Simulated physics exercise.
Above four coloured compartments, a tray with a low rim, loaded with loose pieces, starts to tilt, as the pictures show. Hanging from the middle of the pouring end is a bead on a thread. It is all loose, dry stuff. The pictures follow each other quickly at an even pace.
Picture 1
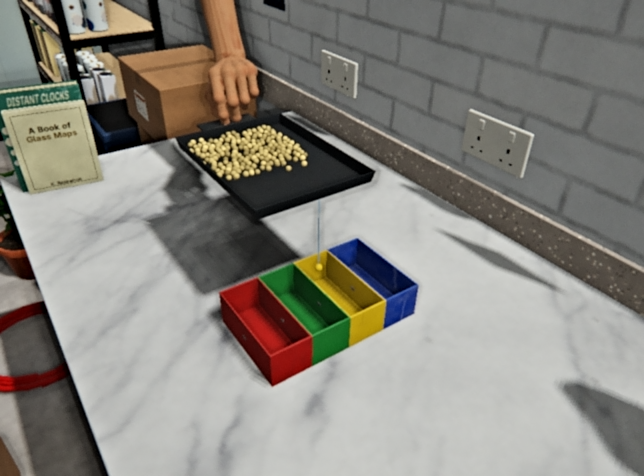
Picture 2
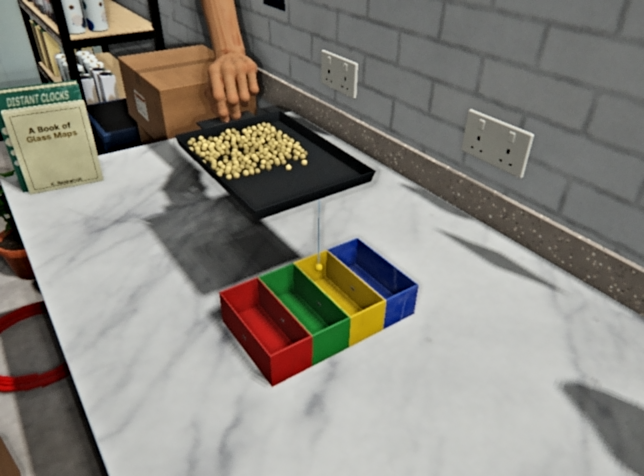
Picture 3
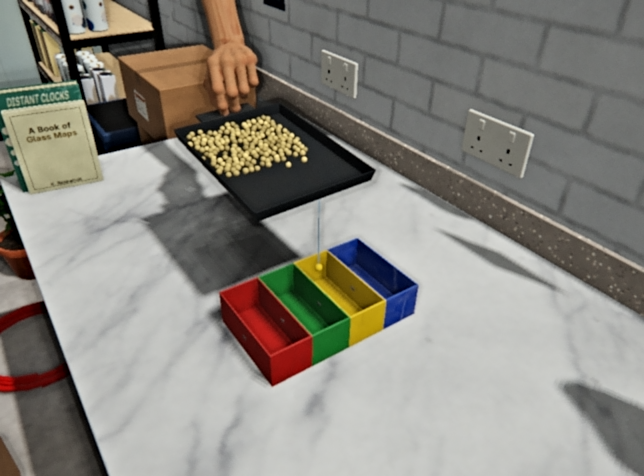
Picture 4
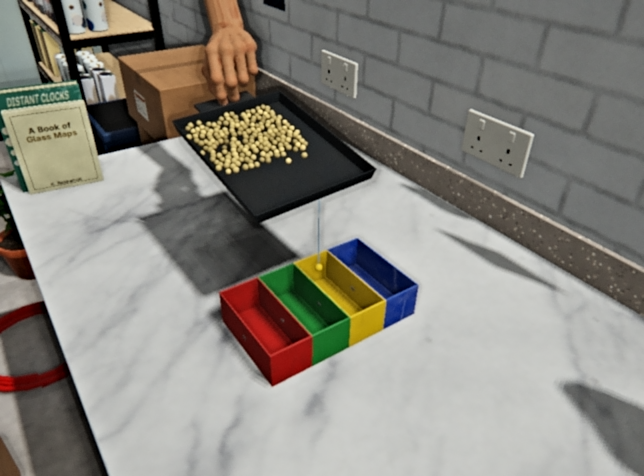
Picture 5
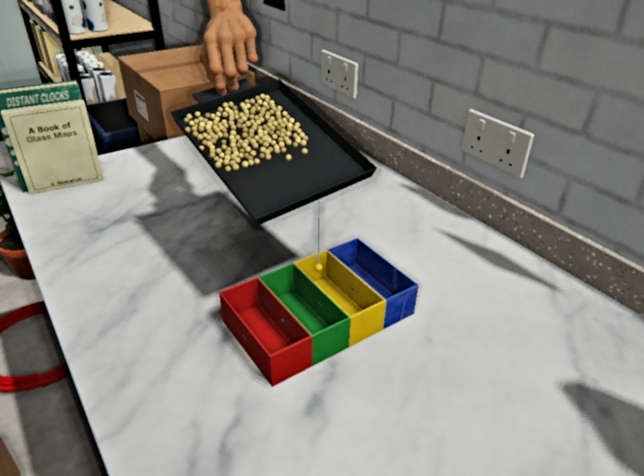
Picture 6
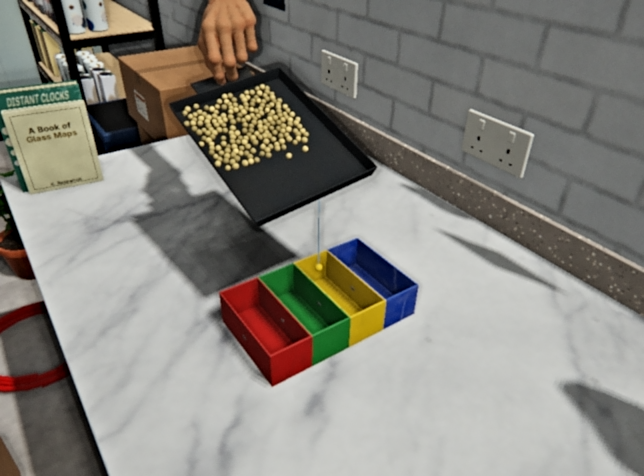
On a marble counter by a grey brick wall, a wooden-looking hand raised the back of a black tray of pale beans, slanting it gradually toward four coloured compartments, its left front corner lowest.
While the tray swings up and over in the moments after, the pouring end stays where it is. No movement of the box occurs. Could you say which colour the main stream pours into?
It pours into the red cell.
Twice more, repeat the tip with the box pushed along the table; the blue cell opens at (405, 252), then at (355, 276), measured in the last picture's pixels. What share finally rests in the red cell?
I'd expect some 20 percent, and then some 10 percent.
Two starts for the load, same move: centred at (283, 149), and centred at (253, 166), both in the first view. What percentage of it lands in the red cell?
Roughly 70 % and then 60 %.
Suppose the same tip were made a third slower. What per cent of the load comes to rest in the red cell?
It would be around 60 per cent.
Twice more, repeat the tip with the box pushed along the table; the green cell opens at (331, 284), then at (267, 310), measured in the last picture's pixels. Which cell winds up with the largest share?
That red cell, then green.
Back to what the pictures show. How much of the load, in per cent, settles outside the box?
Roughly 0 percent.
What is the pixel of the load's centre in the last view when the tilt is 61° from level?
Load centre: Approx. (271, 215).
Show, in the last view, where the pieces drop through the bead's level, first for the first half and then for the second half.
I'd say close to (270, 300) at first and close to (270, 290) later on.
Soon after the last picture, tray tipped steeply; most on the tray; a small part in the red cell; a stray few in the green cell; a small part falling or outside the box.
A little later, tray tipped right over; about half on the tray; about a third in the red cell; a small part in the green cell; a stray few in the yellow cell; a small part falling or outside the box.
Later still, tray tipped past a quarter turn; about two thirds in the red cell; about a quarter in the green cell; a stray few in the yellow cell; a stray few falling or outside the box.
At rest, tray tipped past a quarter turn; about two thirds in the red cell; about a quarter in the green cell; a stray few in the yellow cell; none in the blue cell; a stray few outside the box.
